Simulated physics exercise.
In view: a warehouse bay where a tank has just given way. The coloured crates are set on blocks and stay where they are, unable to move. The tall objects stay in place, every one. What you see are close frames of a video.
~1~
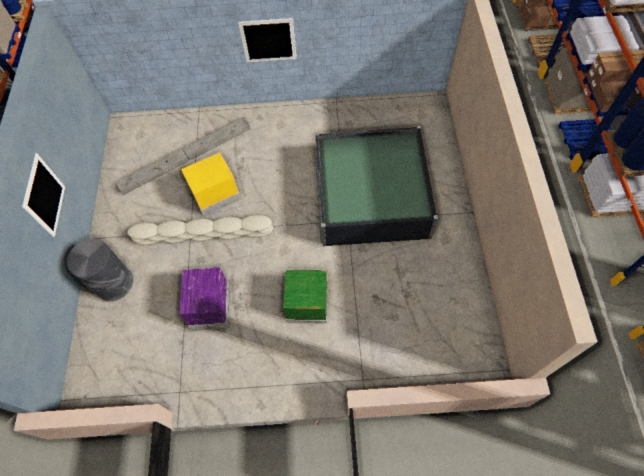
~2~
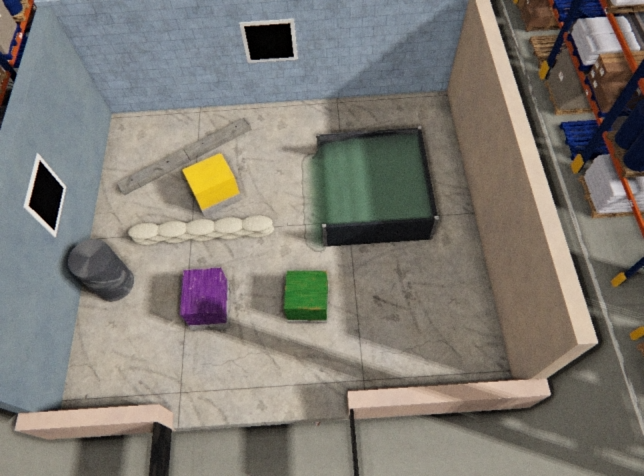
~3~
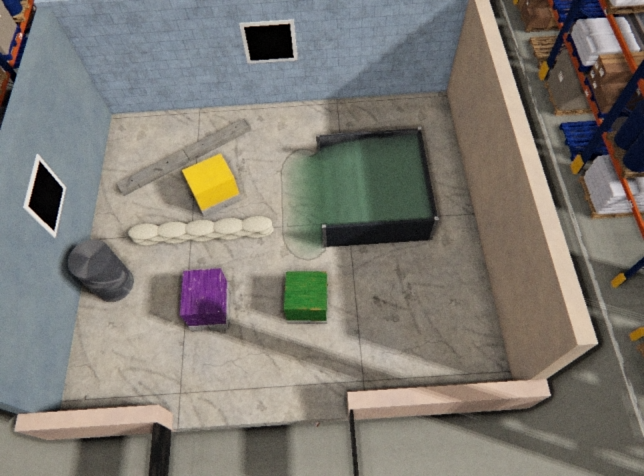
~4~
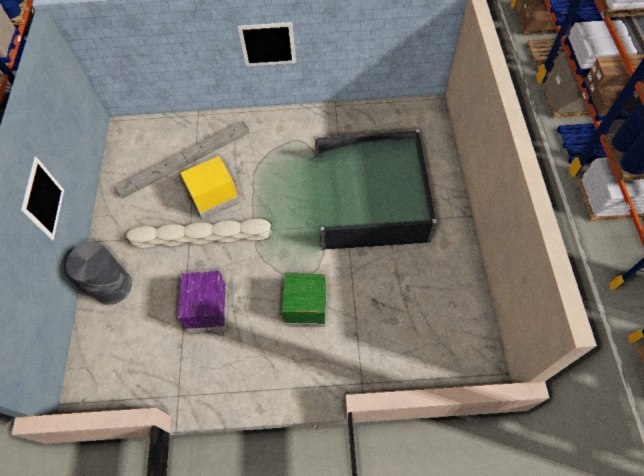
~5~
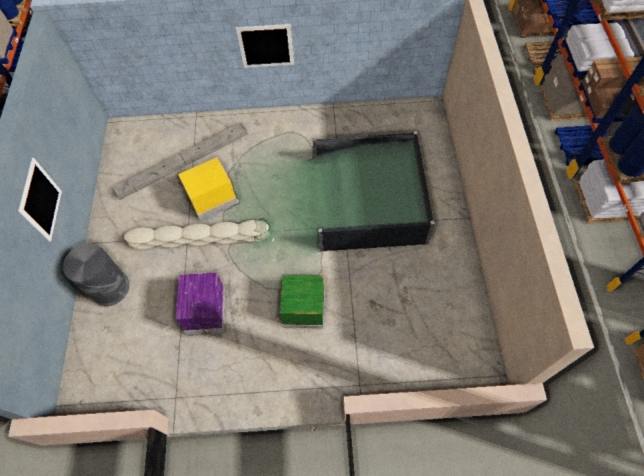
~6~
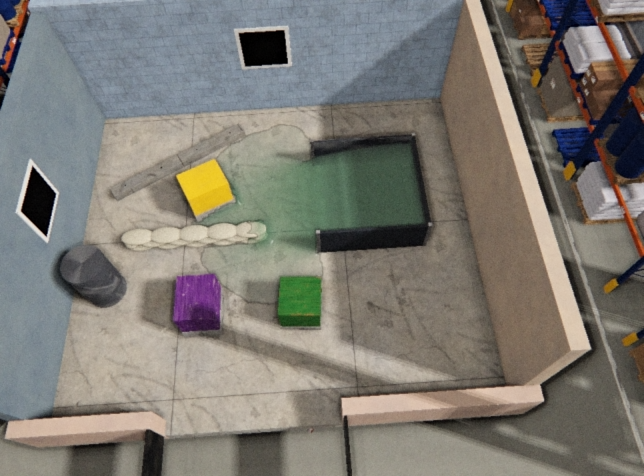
To begin with, a dark-framed tank of green water stands whole on the right of a walled bay, near a yellow, a purple and a green block. Its left side opens and water pours out leftward, then the thin green sheet fans across the floor, reaching the pale lumpy barrier and yellow block.
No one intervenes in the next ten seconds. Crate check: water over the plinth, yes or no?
Green crate no, purple crate no, yellow crate yes.
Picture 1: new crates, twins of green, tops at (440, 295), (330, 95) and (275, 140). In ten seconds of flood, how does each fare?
Taking them in order, the first is untouched, the second is flooded and the third is flooded.
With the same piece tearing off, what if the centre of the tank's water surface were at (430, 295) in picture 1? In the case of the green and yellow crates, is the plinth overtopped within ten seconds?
As I see it, the green crate gets flooded, and the yellow crate is left untouched too.
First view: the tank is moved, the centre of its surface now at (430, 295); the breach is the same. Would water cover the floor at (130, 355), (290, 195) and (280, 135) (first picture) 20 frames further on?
Results in order - swamped, swamped, swamped.
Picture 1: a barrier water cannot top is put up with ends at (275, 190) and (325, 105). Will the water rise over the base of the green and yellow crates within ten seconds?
In short: The green one takes water; the yellow one is soaked.
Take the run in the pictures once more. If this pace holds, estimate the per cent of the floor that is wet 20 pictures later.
I'd estimate some 55 per cent.
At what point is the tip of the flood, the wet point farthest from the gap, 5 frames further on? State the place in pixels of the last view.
I'd put it around (85, 240).
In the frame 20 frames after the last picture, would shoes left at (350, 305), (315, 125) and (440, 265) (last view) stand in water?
Result by point, in sequence: Unwetted, then waterlogged, then unwetted.
A moment on, water covers 30 % of the floor; the green crate water round its plinth, the purple crate water round its plinth, the yellow crate water round its plinth.
Next, water covers 45 % of the floor; the green crate water round its plinth, the purple crate water round its plinth, the yellow crate water round its plinth.
Then, water covers 55 % of the floor; the green crate water round its plinth, the purple crate water round its plinth, the yellow crate water round its plinth.
Later, water covers 70 % of the floor; the green crate water round its plinth, the purple crate water round its plinth, the yellow crate water round its plinth.
In the end, water covers 95 % of the floor; the green crate stayed above the water, the purple crate stayed above the water, the yellow crate was topped.
